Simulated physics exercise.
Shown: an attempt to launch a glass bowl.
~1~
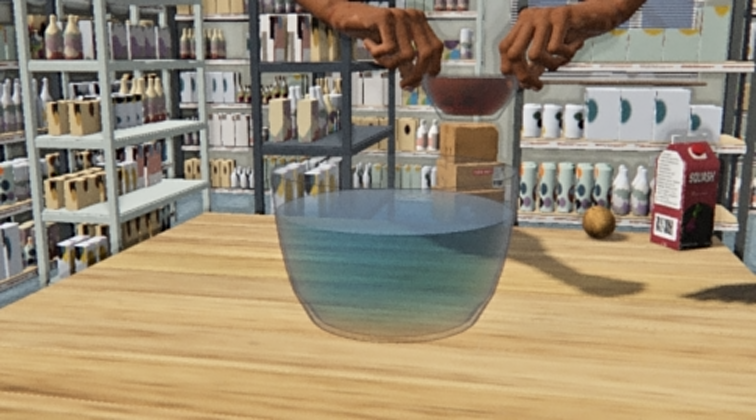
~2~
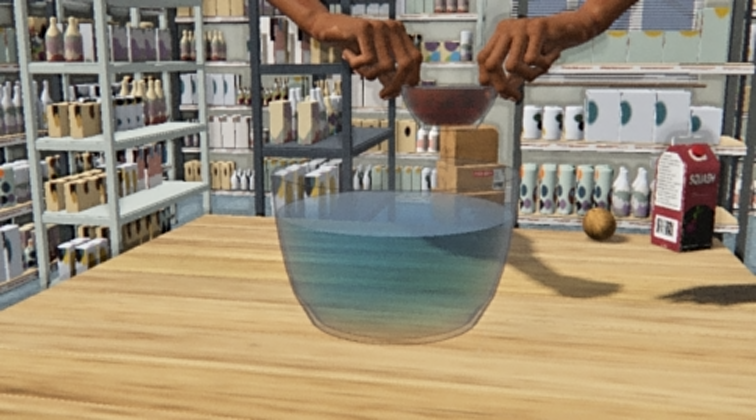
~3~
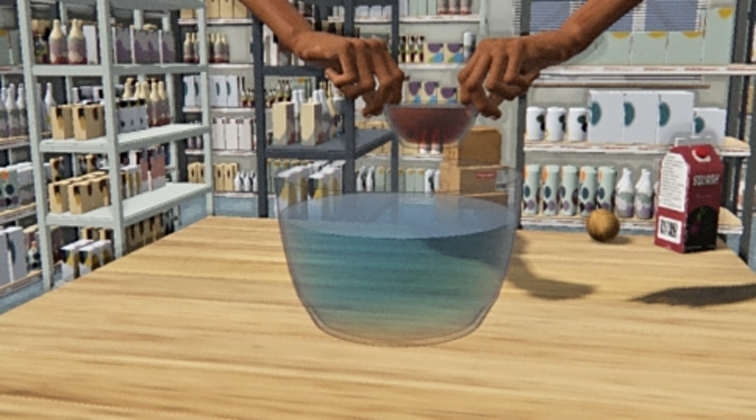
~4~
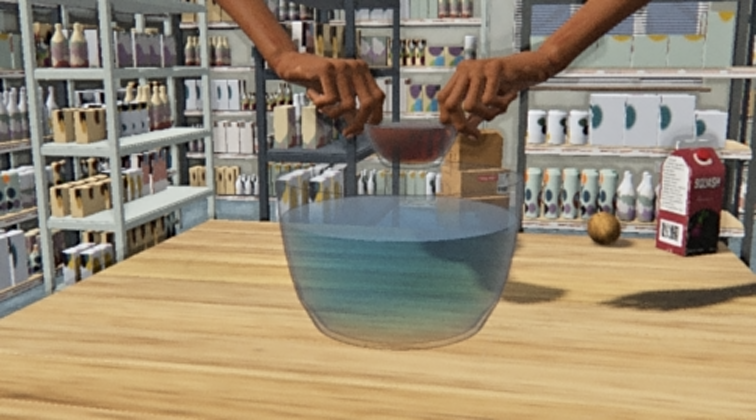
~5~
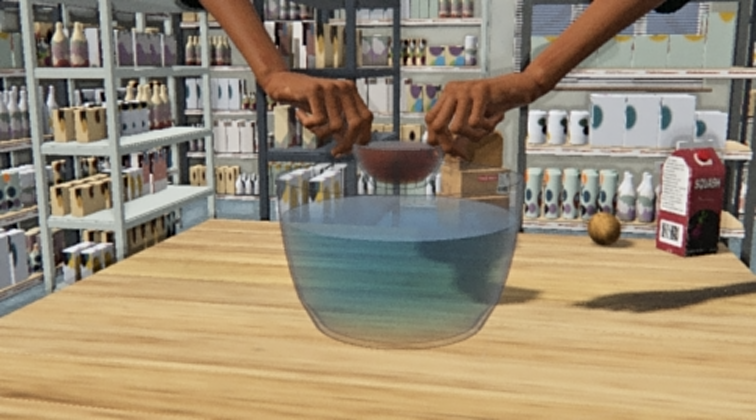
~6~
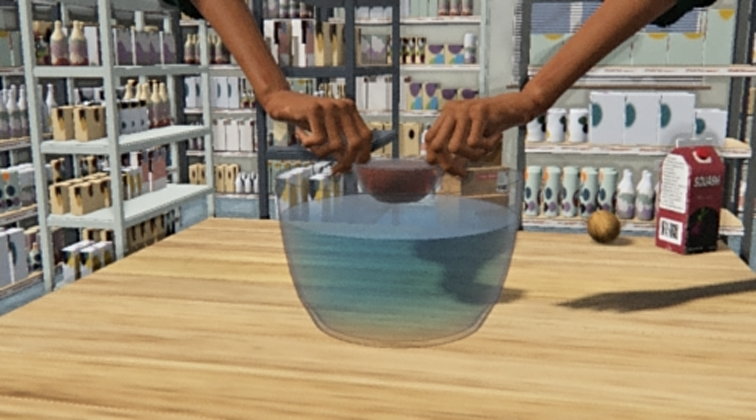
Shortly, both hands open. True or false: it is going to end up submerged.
True.
Next, the bowl dips into the water.
After that, water pours in over its rim.
Finally, the bowl lies on the bottom.
